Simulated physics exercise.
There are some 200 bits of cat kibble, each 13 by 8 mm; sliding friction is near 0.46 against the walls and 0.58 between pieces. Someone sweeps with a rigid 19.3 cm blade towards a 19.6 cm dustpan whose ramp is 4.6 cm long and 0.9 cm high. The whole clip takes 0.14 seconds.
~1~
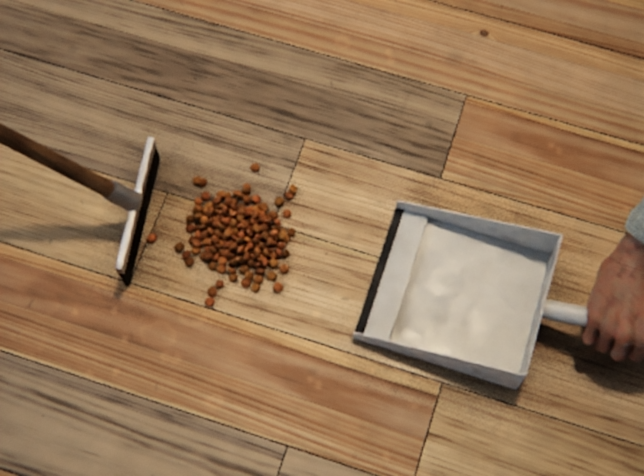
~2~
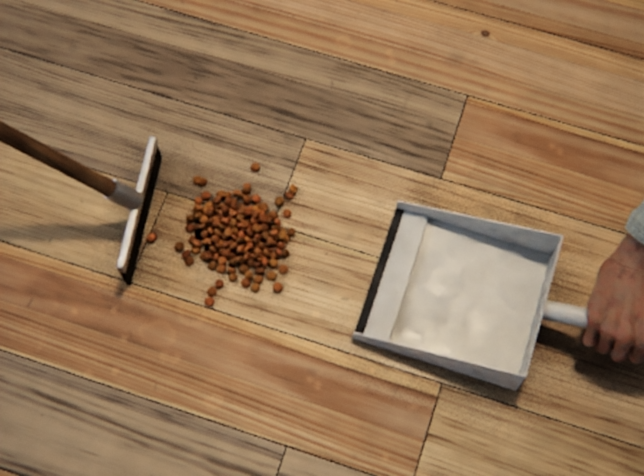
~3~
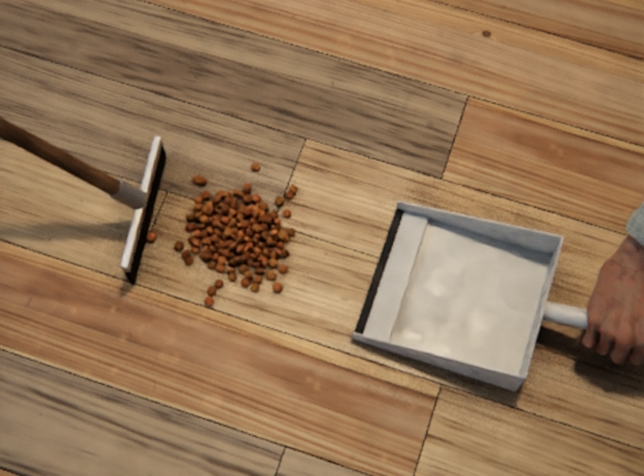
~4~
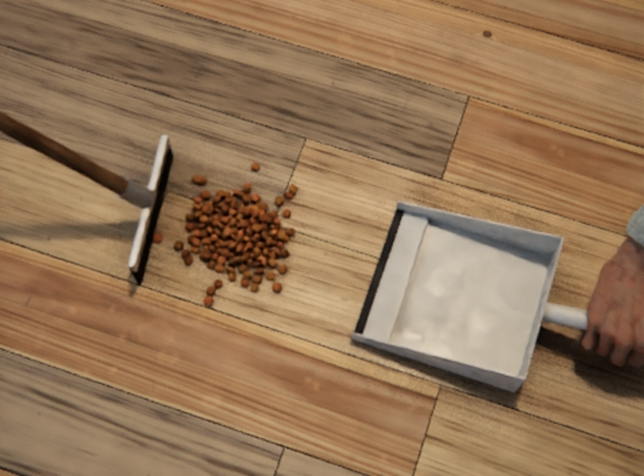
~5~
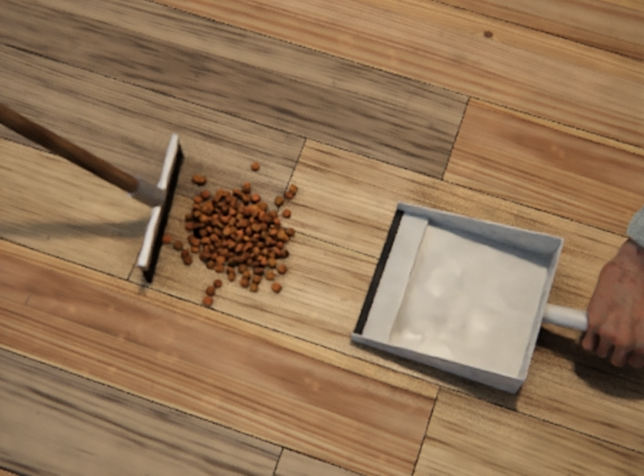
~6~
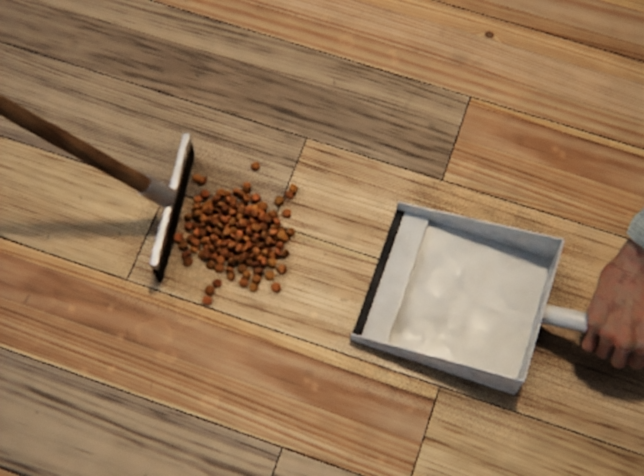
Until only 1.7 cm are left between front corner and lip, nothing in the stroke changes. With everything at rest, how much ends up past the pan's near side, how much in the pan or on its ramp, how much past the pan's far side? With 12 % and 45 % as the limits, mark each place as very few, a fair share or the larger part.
My call: Near side: Very few; pan: A fair share; far side: A fair share.
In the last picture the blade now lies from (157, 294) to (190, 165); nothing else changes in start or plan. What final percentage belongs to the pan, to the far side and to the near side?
Pan: 15, far side: 0, near side: 15.
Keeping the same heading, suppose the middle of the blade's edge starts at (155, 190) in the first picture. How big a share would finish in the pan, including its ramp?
Around 25 %.
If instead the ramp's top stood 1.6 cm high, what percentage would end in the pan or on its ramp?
In that case roughly 30 percent.
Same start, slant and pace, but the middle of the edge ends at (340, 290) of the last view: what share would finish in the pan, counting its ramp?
That comes to near 35 percent.
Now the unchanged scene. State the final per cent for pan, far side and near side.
Near side 5 %, pan 35 %, far side 20 %.
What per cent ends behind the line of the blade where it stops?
15 %.
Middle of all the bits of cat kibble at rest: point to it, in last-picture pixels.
Somewhere near (384, 237) in the last picture.
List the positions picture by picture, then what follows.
The first picture shows blade from (121, 269) to (152, 144), moved 0.0 cm, 0 of the pieces shifted so far; middle of the pieces at (235, 232); pan at (468, 300).
The second picture shows blade from (122, 269) to (154, 143), moved 0.2 cm, 0 of the pieces shifted so far; middle of the pieces at (235, 232).
The third picture shows blade from (126, 268) to (158, 142), moved 0.8 cm, 0 of the pieces shifted so far; middle of the pieces at (234, 231).
The fourth picture shows blade from (133, 267) to (166, 142), moved 1.8 cm, 1 of the pieces shifted so far; middle of the pieces at (234, 231).
The fifth picture shows blade from (144, 267) to (176, 141), moved 3.3 cm, 1 of the pieces shifted so far; middle of the pieces at (234, 231).
The sixth picture shows blade from (155, 266) to (187, 140), moved 4.8 cm, 2 of the pieces shifted so far; middle of the pieces at (234, 231); pan at (468, 303).
Then, 0.24 s after the last picture, middle of the blade 16 cm from the lip; 0 % over the lip, far side 5 %, near side 0 %.
Then, 0.41 s after the last picture, middle of the blade 7 cm from the lip; 0 % over the lip, far side 15 %, near side 5 %.
Then, 0.69 s after the last picture, middle of the blade 3 cm from the lip; 35 % over the lip, far side 20 %, near side 5 %.
In the end, near side 5 %, pan 35 %, far side 20 %, in front of the lip or behind the blade 40 %.
